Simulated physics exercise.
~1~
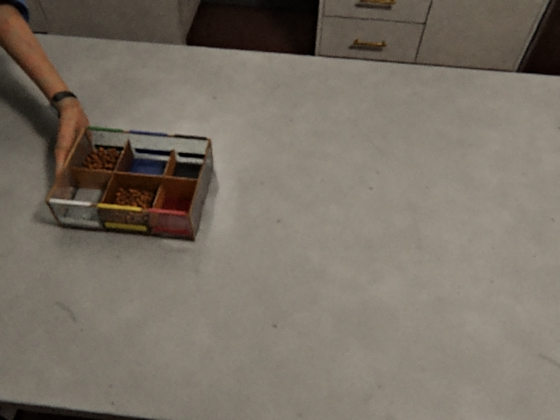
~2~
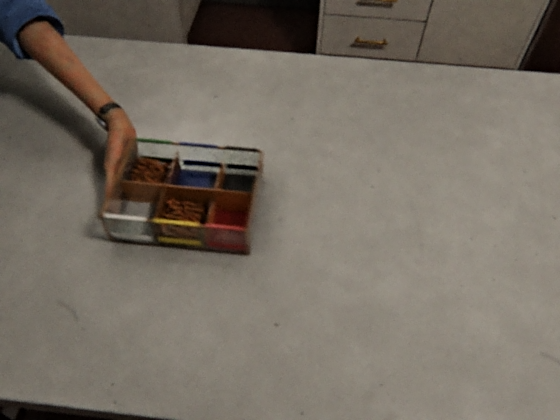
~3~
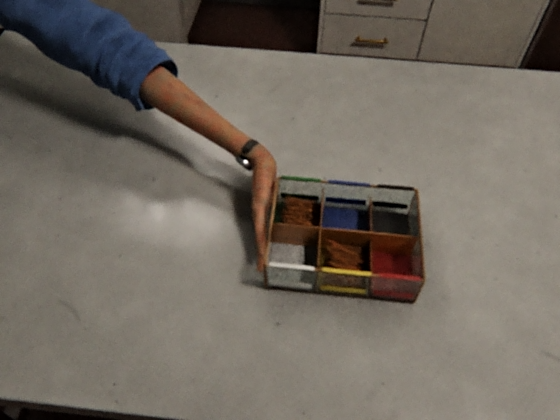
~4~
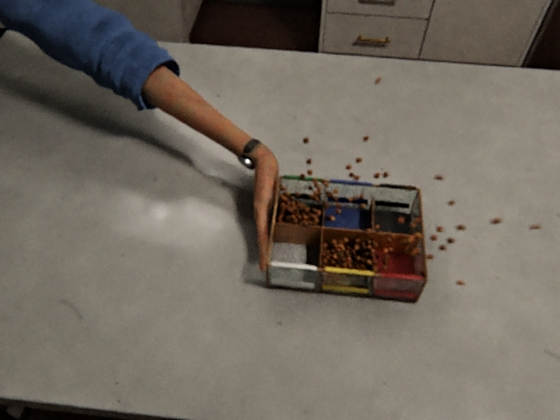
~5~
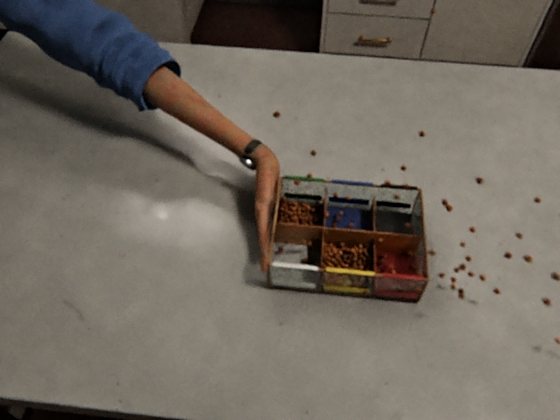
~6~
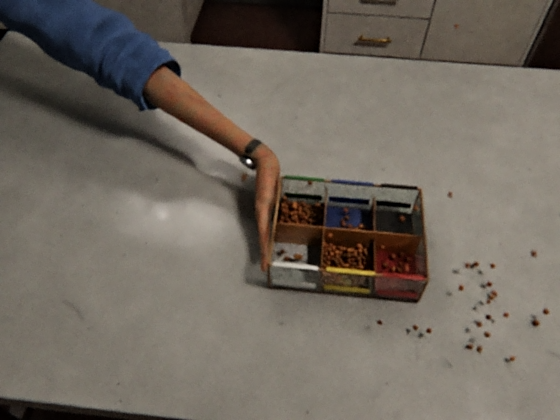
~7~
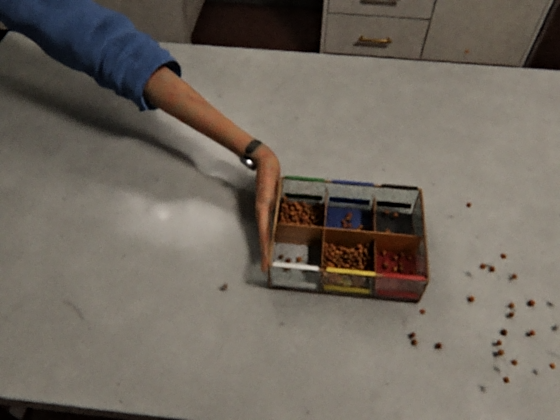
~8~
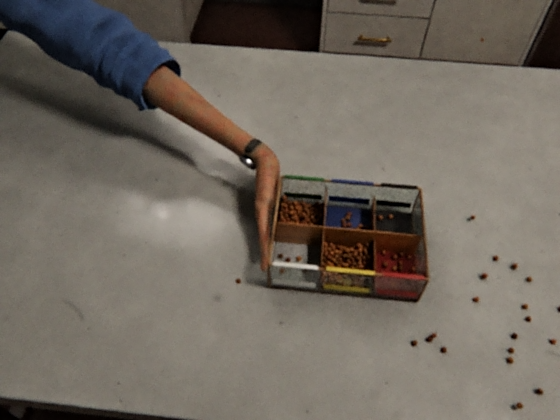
To begin with, a hand in a blue sleeve and dark wristband holds the left side of a six-compartment tray on a grey tabletop, with small brown balls in the green and yellow sections. The hand pushes the tray quickly to the right, then the tray stops abruptly. Balls burst upward and fly forward over the right side, some dropping into neighbouring compartments. Others bounce and scatter across the table. By the end, most remain in their original sections, a few sit in the red and other compartments, and stray balls lie to the right while the hand stays against the tray.
